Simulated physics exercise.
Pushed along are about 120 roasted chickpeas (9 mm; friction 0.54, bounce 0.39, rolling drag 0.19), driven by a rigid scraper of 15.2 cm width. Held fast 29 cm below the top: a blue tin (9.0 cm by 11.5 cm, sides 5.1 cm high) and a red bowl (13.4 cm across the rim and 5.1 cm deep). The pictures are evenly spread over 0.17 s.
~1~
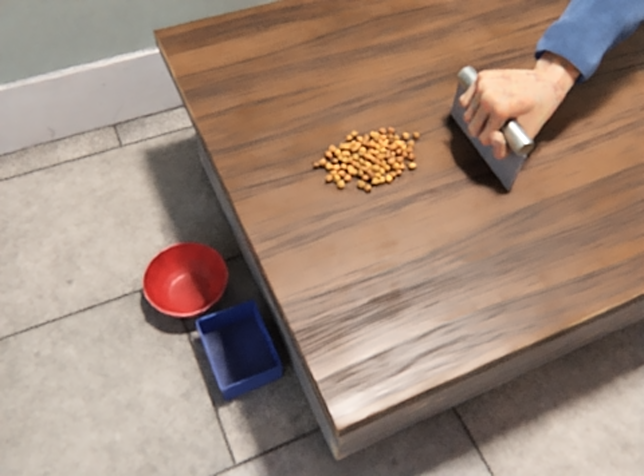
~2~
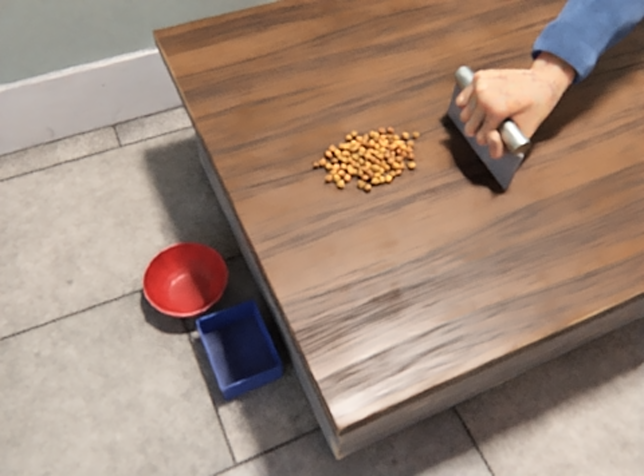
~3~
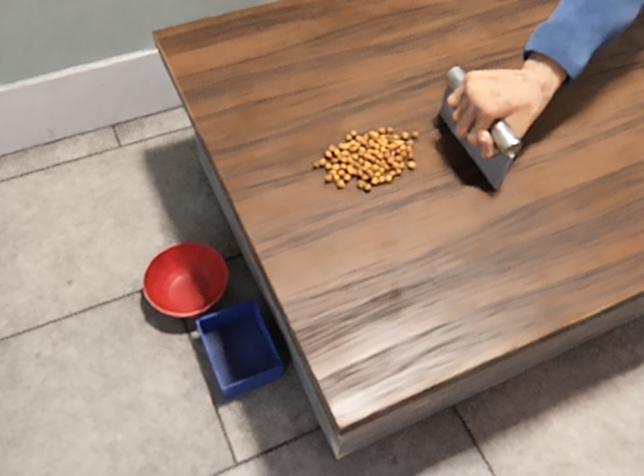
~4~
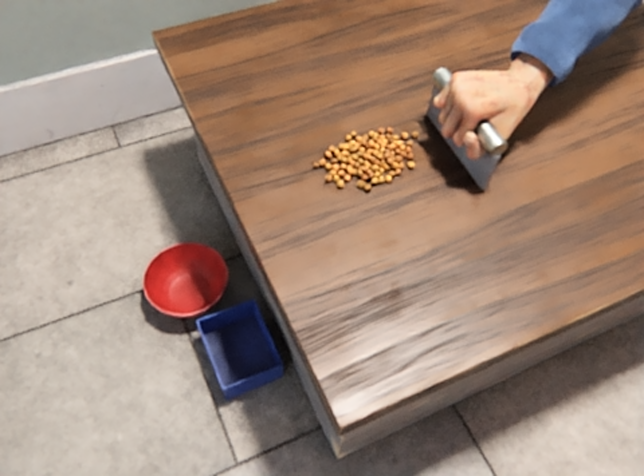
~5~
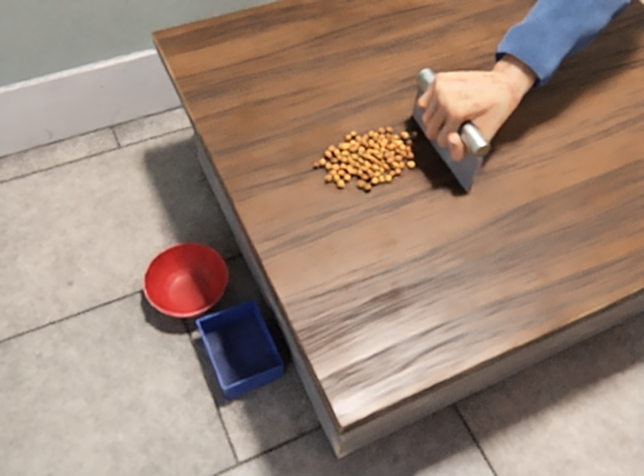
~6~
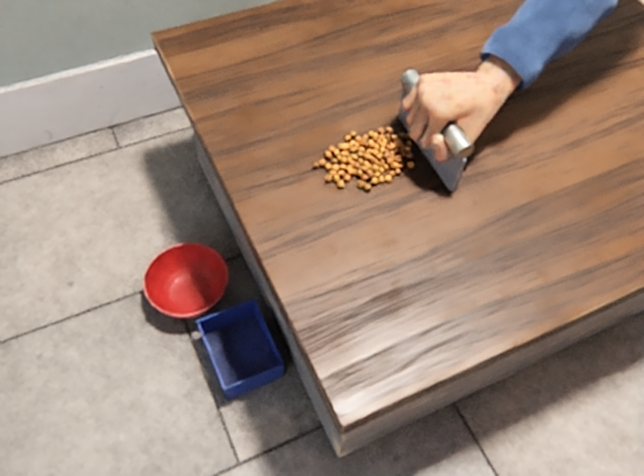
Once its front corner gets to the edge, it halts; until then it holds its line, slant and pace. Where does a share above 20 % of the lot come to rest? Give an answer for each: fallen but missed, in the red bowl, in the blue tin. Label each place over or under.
For missed: Over. For red bowl: Over. For blue tin: Under.
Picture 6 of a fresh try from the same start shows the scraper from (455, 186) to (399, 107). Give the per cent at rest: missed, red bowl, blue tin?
Missed: 60, red bowl: 5, blue tin: 0.
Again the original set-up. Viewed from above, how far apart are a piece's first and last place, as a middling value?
That works out to about 30 centimetres.
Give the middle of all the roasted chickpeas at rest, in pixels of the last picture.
(189, 295).
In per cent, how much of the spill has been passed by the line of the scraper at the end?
15 %.
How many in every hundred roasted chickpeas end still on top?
Roughly 10 per cent.
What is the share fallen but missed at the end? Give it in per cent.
It comes to some 25 percent.
Then, 0.25 s after the last picture, scraper 22 cm from its start, spill 14 cm wide; still on top 100 %.
Then, 0.50 s after the last picture, scraper 35 cm from its start, spill 20 cm wide; off the edge, not caught 60 %, still on top 40 %.
Then, 0.71 s after the last picture, scraper 35 cm from its start, spill 24 cm wide; red bowl 60 %, off the edge, not caught 25 %, still on top 10 %.
In the end, blue tin 0 %, red bowl 60 %, fallen but missed 25 %, still on top 10 %.
